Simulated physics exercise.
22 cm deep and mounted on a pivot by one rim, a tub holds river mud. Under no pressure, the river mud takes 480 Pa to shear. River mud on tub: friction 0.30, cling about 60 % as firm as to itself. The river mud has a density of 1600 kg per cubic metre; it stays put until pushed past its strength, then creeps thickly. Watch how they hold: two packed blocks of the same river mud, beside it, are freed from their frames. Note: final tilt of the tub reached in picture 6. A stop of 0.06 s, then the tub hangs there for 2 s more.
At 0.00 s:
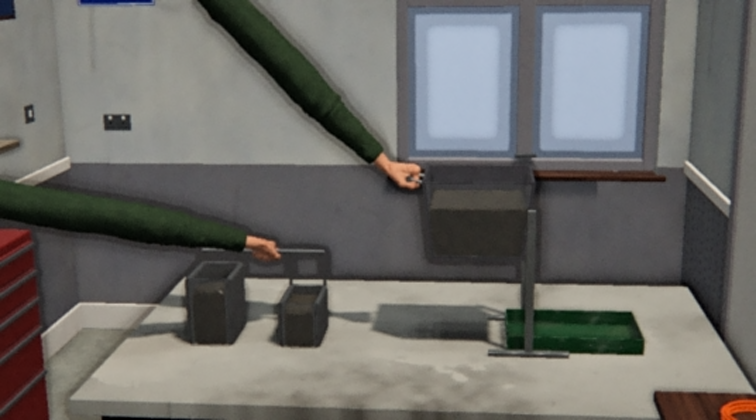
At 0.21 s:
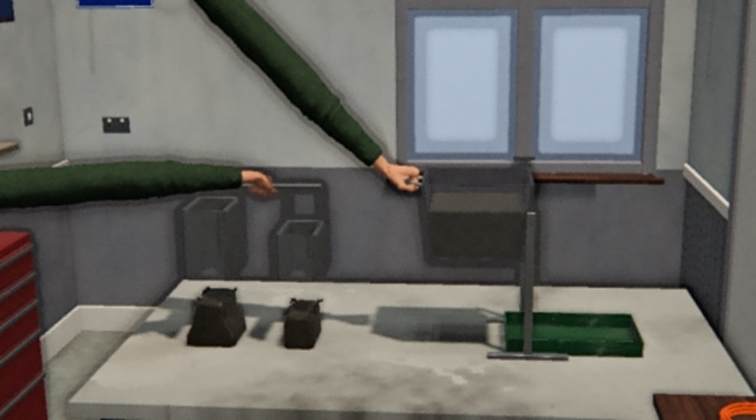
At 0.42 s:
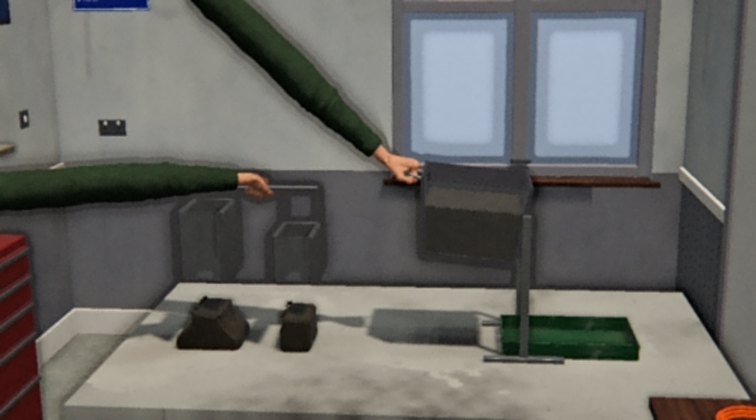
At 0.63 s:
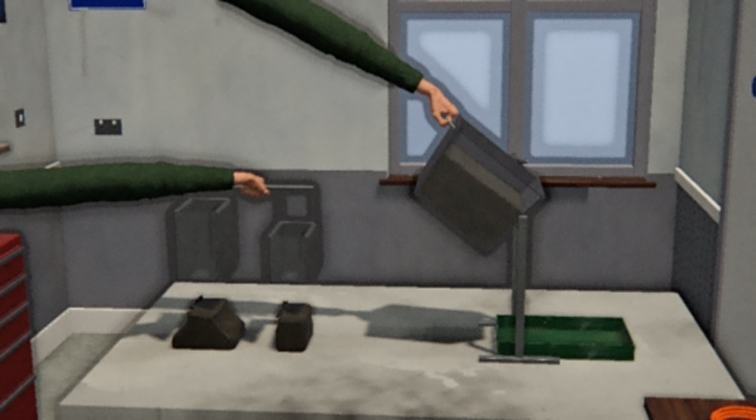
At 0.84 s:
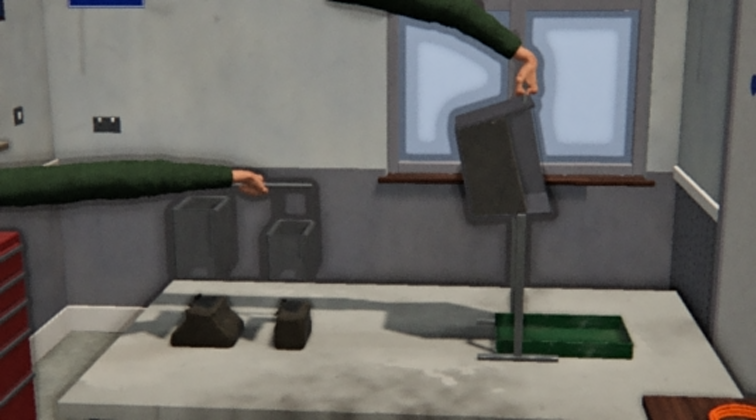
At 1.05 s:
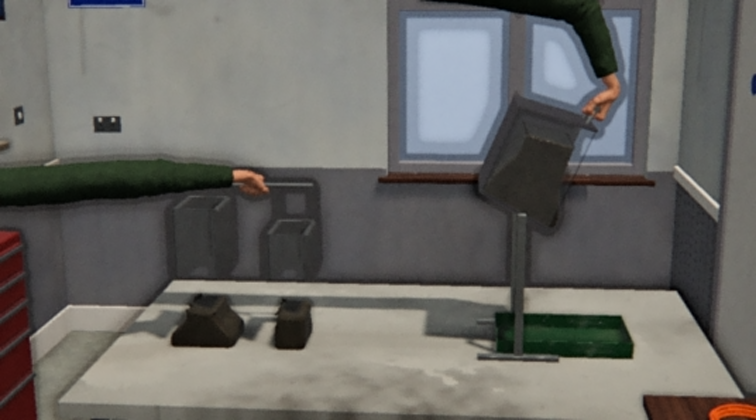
Two green-sleeved arms lift casings off two dark blocks, which slump, and tilt a tub rightward.
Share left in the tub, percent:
0 %.
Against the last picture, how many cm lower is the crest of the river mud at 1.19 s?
Around 15 cm below its level in the last picture.
After 1.19 s, the tub is at 113 degrees and holds 34 %.
After 1.36 s, the tub is at 113 degrees and holds 0 %.
After 1.53 s, the tub is at 113 degrees and holds 0 %.
After 1.70 s, the tub is at 113 degrees and holds 0 %.
After 3.05 s, the tub is at 113 degrees and holds 0 %.
